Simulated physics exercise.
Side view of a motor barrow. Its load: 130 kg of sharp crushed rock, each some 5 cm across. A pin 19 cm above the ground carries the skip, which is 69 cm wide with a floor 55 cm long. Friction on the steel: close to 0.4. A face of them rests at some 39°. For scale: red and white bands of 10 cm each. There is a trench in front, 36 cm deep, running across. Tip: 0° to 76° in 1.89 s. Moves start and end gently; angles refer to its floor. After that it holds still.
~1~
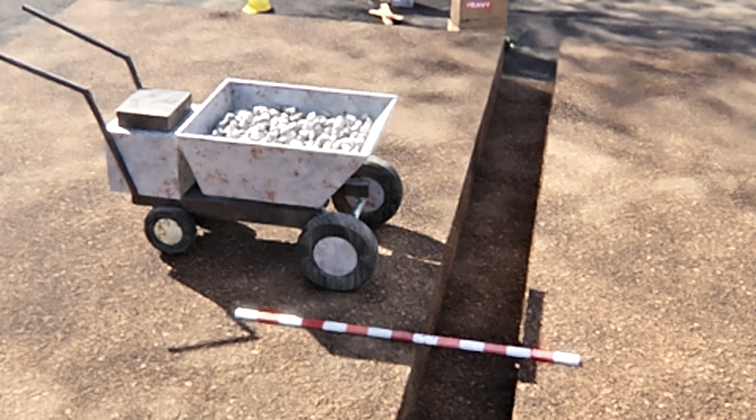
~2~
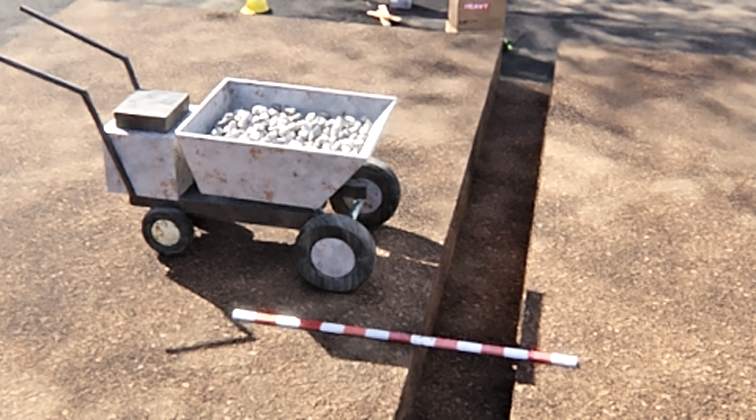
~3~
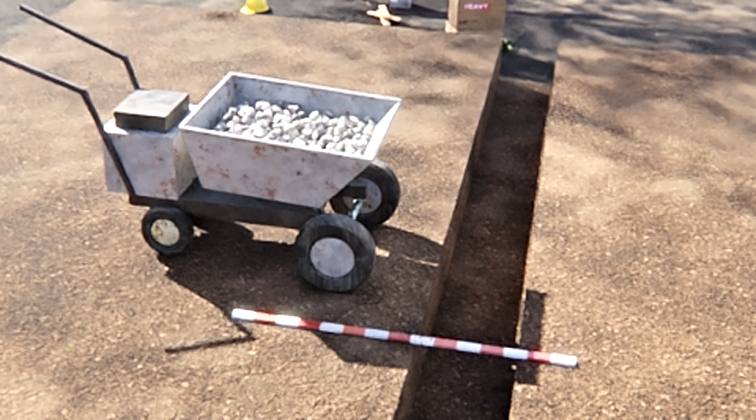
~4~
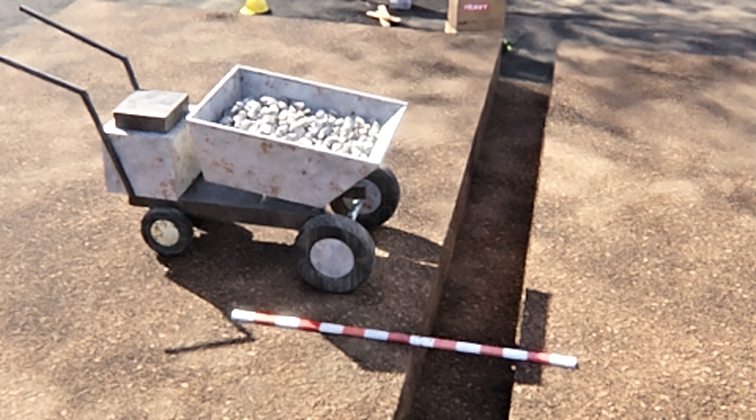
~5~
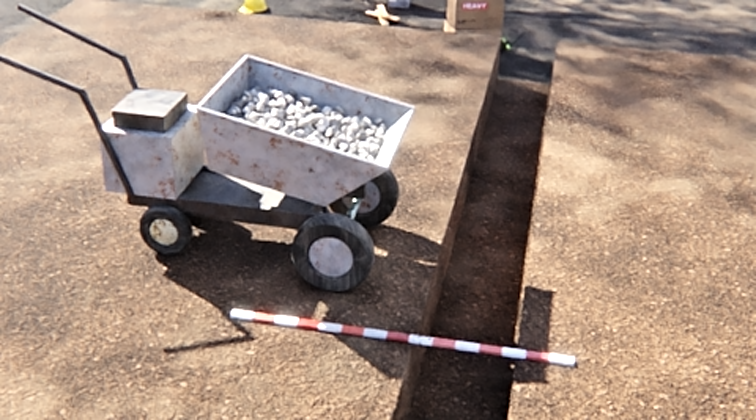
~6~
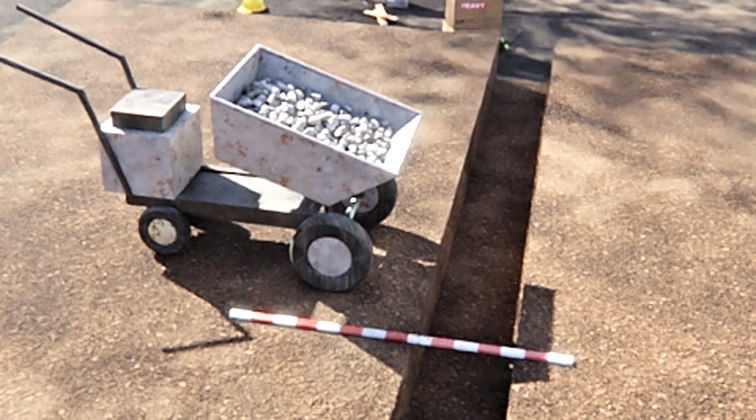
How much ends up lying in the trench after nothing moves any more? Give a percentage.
A share of about 99 per cent.
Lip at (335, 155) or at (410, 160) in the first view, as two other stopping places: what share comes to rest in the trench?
About 100 per cent from the first spot, about 70 from the second.
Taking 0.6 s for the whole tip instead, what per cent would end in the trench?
Estimate: About 75 %.
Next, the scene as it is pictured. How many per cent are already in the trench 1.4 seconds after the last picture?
35 per cent or so by then.
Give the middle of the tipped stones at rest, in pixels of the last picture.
The stones end up centred near (484, 320).
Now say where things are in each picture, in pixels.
The skip is at 0°, its lip at (368, 157); the top of the load is at (283, 124), in the first picture.
Lip at (367, 159), floor tilted 1°, highest stones at (280, 124), in the second picture.
The skip is at 3°, its lip at (372, 160); the top of the load is at (250, 116), in the third picture.
The skip is at 7°, its lip at (379, 165); the top of the load is at (247, 108), in the fourth picture.
The skip is at 12°, its lip at (387, 169); the top of the load is at (251, 100), in the fifth picture.
The skip is at 18°, its lip at (397, 175); the top of the load is at (259, 91), in the sixth picture.
Then, 0.8 s after the last picture the floor is at 64°, 100 % in the skip; the foremost stones are at (443, 225).
Then, 1.4 s after the last picture the floor is at 76°, 64 % in the skip, 36 % in the trench; the foremost stones are at (525, 280).
Then, 1.7 s after the last picture the floor is at 76°, 31 % in the skip, 68 % in the trench, 1 % past the trench; the foremost stones are at (561, 272).
Then, 3.7 s after the last picture the floor is at 76°, 0 % in the skip, 99 % in the trench, 1 % past the trench; the foremost stones are at (564, 272).
